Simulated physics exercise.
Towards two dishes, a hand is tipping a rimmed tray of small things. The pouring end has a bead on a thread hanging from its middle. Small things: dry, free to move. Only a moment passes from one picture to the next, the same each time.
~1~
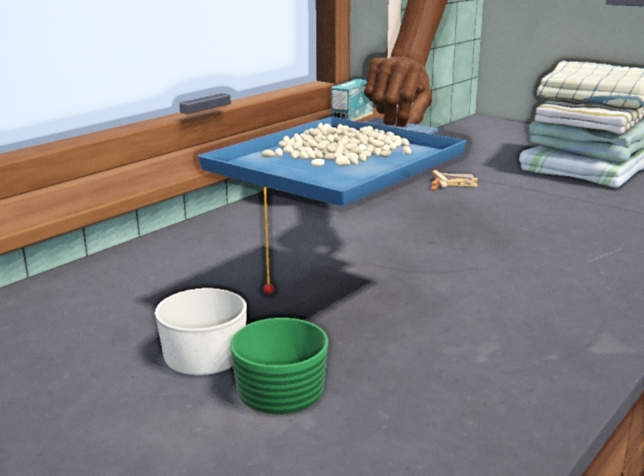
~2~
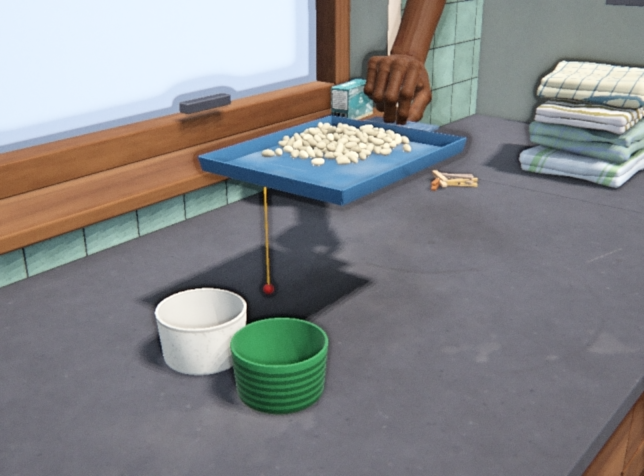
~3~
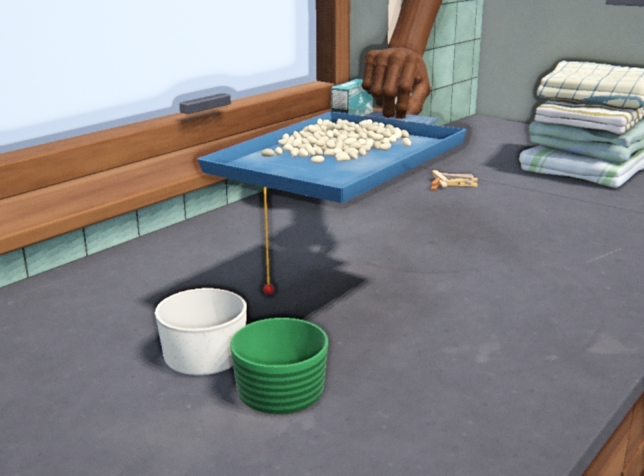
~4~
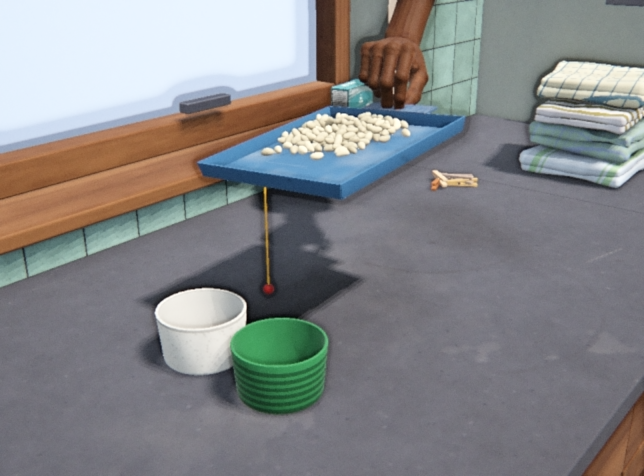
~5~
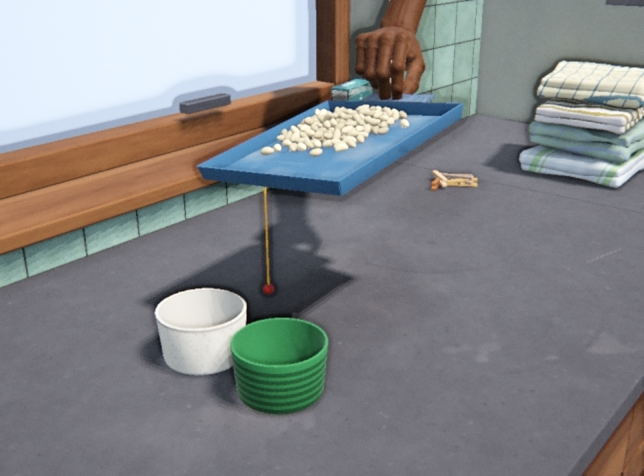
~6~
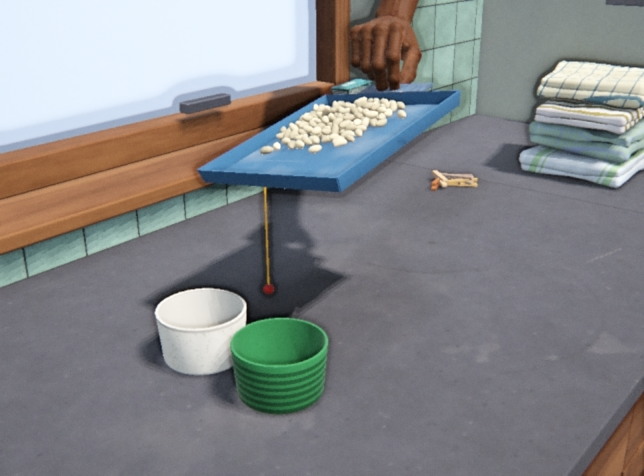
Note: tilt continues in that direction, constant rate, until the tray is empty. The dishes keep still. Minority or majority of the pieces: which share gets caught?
Catch falls short of half.
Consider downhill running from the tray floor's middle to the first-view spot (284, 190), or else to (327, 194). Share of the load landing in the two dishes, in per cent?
For the first it's near 80 %, for the second near 30 %.
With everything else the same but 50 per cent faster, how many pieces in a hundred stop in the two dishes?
It would be close to 20 per cent.
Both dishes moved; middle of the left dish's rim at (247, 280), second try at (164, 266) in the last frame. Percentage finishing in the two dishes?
Some 60 percent in the first case, 60 percent in the second.
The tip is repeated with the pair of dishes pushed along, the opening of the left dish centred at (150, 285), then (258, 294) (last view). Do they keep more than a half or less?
Taking them in turn, it's short of half and then short of half.
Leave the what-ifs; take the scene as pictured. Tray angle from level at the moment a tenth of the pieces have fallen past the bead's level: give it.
I'd say close to 70 degrees.
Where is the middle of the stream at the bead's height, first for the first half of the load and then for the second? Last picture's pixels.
About (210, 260) to begin with, then about (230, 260).
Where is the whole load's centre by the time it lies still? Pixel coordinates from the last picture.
(209, 321).
Soon, tray tipped steeply; nearly all on the tray; a stray few outside both; a small part in the air.
A while on, tray tipped right over; a small part on the tray; a small part in the left dish; about half outside both; about a quarter in the air.
Towards the end, tray tipped past a quarter turn; a small part in the left dish; most outside both.
Finally, tray tipped past a quarter turn; none in the right dish; a small part in the left dish; most outside both.
